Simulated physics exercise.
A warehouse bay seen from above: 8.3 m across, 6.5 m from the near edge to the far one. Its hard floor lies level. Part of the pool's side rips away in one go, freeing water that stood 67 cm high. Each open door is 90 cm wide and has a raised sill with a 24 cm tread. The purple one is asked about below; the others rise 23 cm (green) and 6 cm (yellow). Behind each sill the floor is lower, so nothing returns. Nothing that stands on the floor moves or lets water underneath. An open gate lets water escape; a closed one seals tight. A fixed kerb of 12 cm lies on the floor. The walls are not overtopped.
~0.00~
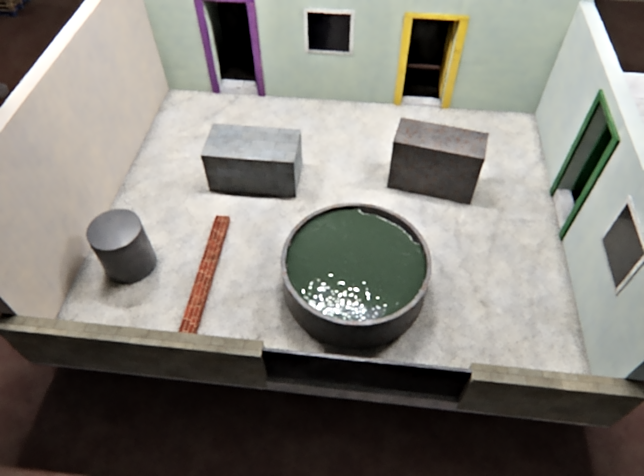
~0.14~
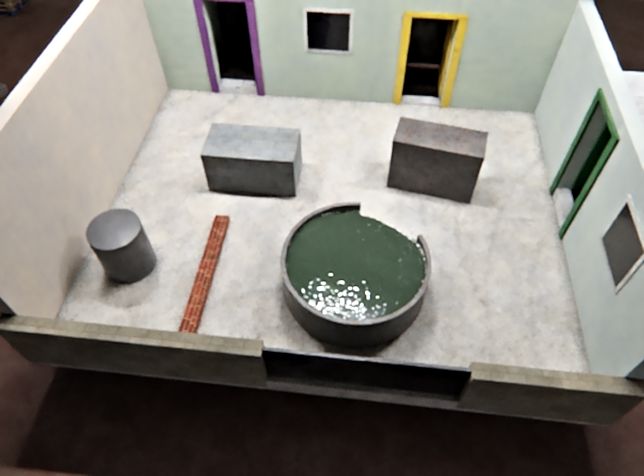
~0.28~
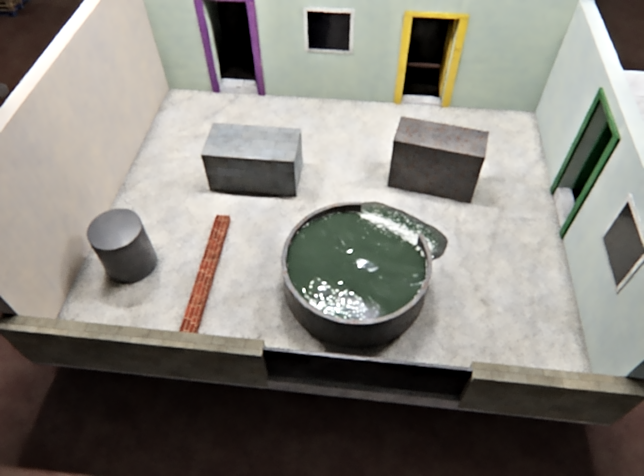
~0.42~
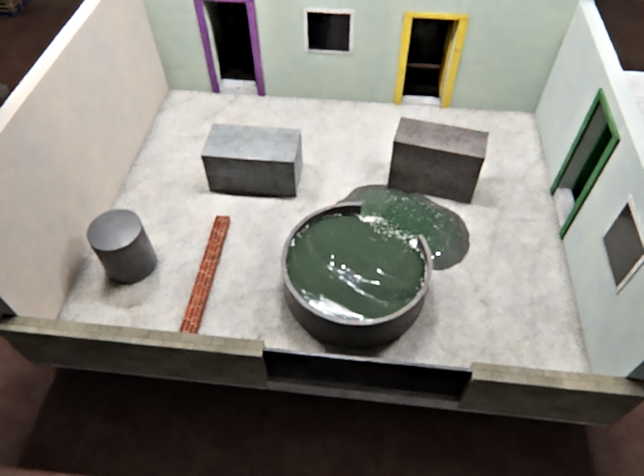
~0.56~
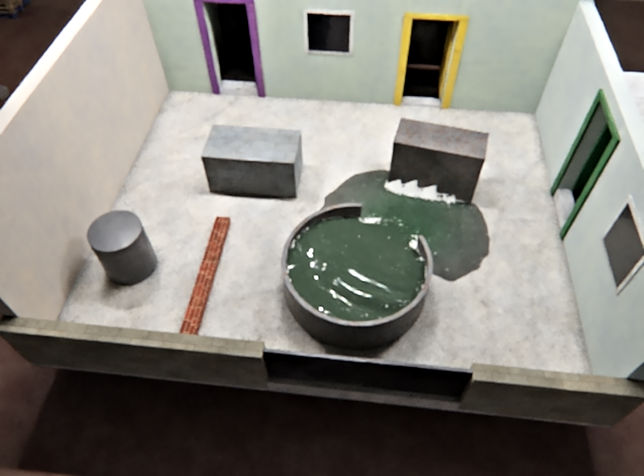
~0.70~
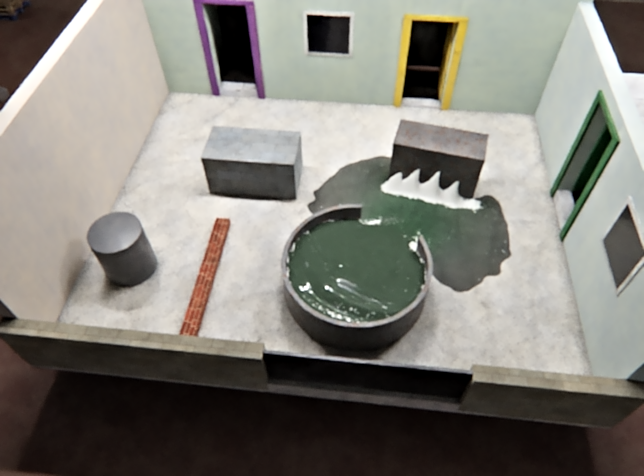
Green water lies still in a round grey pool on a pale floor until a section of the far rim breaks open. The water pours through the gap, spreads across the floor behind, and splashes white against the darker block, then widens around it in a dark green sheet toward both sides.
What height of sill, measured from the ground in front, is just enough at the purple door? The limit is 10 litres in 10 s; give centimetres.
It would have to be roughly 4.5 cm high.
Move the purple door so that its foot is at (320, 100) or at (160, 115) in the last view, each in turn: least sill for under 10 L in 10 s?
About 8.5 and 7.5 cm.
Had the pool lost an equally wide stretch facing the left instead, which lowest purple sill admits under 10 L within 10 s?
Then roughly 8.5 cm.
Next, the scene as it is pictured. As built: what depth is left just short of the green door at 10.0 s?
Some 8.0 cm.
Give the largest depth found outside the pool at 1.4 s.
About 45 cm.
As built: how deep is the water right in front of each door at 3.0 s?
In cm: Green 23, yellow 2, purple 8.
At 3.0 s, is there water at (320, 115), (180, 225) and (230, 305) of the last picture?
In that order: Flooded, not reached, not reached.
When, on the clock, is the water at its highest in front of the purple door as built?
Around 3.2 s.
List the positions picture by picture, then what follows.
The first picture shows still water, 67 cm deep, in the pool at (356, 261); the purple door at (233, 55) is dry.
In the second picture, the gap is on the far side, the front 0.3 m out at a hidden place; the back of the pool holds 67 cm.
In the third picture, the front is at (436, 233), 0.8 m from the gap on the far side; 1.0 m2 of floor is wet, 67 cm left at the back.
In the fourth picture, the gap is on the far side, the front 1.3 m out at (456, 218); the back of the pool holds 67 cm.
In the fifth picture, the gap is on the far side, the front 1.8 m out at (471, 205); the back of the pool holds 66 cm.
In the sixth picture, water pours out on the far side and has run 2.2 m, to (493, 203); about 4 cm deep outside, 60 cm at the back; the purple door at (233, 57), 5.3 m from the gap, is still 3.5 m from the nearest water.
After 1.4 s water covers 15 % of the floor, deepest (45 cm) near (410, 202); it has not reached the purple door.
After 3.0 s water covers 40 % of the floor, deepest (26 cm) near (410, 202); 8 cm at the purple door, 0 litres in over its 19 cm sill.
After 10.0 s water covers 95 % of the floor, deepest (10 cm) near (235, 248); 4 cm at the purple door, 0 litres in over its 19 cm sill.
At the purple door as built, the water arrived by 2.9 s and peaked near 9 cm at 3.2 s.
With a sill of 4 cm, 15 litres would have come in within the 10 s; with 5.5 cm, 6 litres. So under 10 litres takes about 4.5 cm.
